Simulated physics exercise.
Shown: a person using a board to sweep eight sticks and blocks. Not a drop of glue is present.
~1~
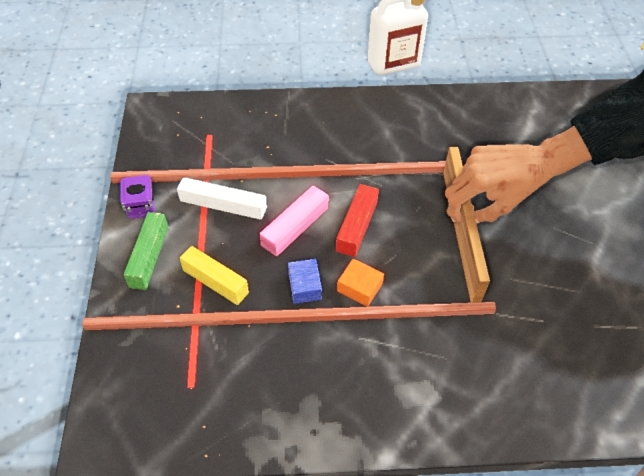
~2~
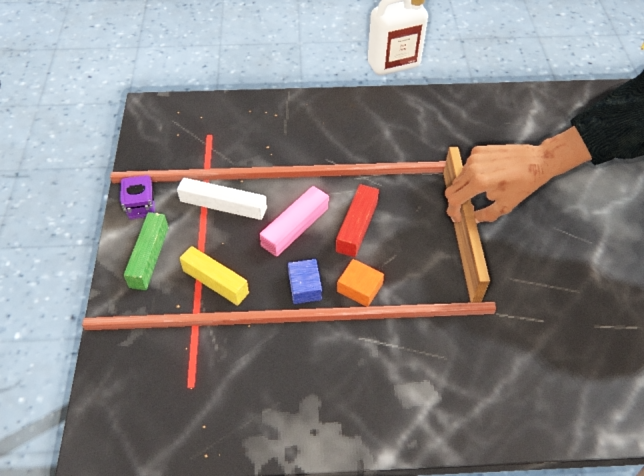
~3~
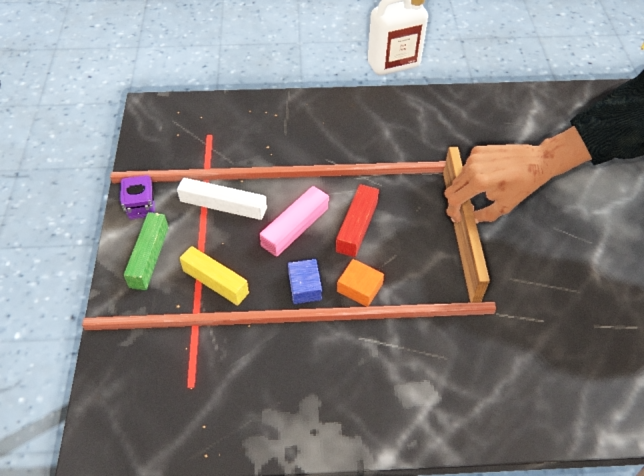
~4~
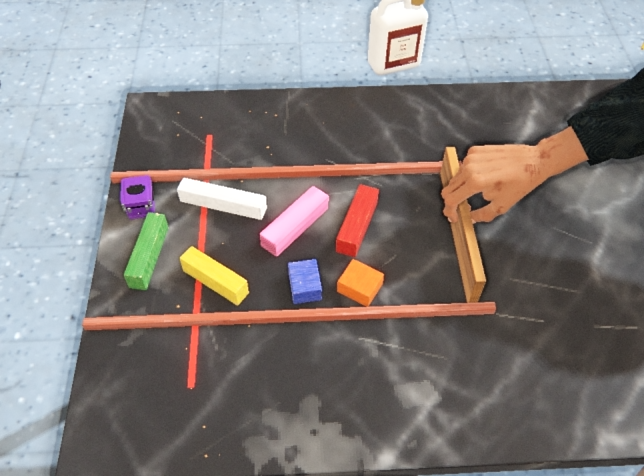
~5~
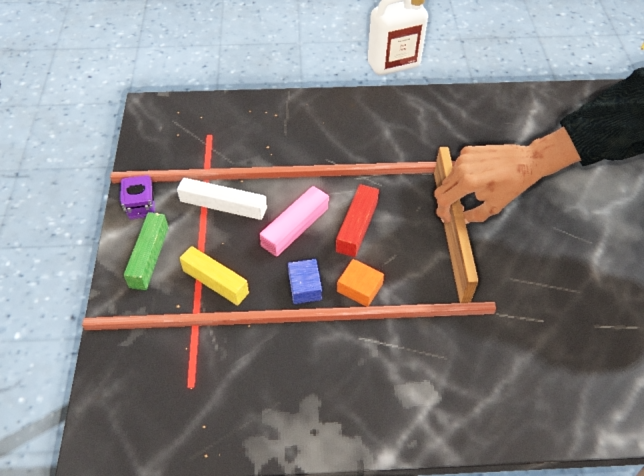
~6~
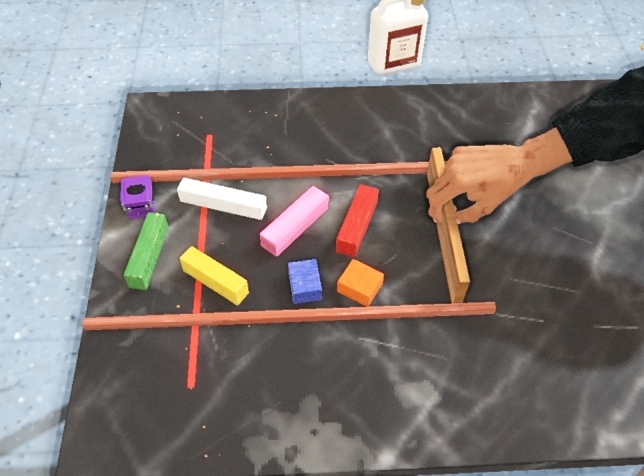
To begin with, a hand holds a wooden board upright at the right end of two parallel rails, with eight colourful sticks and blocks lying between them on a dark marbled surface. The hand then slides the board slightly left, while the scattered pieces stay still, untouched.
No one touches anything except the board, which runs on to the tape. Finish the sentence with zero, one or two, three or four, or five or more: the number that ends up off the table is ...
The number that ends up off the table is zero.
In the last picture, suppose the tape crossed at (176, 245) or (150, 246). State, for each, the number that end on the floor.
The counts would come to 1 and 4.
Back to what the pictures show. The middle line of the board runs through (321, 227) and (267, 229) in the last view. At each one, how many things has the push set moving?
The counts are 4 and 7.
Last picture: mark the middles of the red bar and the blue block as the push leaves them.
You'll see the red bar at (191, 227), with the blue block at (146, 294).
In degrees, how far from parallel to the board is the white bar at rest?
I'd put it at about 55°.
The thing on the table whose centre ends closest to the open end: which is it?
Purple case.
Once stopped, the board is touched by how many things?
2 of them.
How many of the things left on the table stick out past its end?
It's 2.
Early on, none off yet; purple case at rest near (139, 197); green bar at rest near (147, 250); yellow bar at rest near (214, 276).
Finally, the number that fall off is zero.
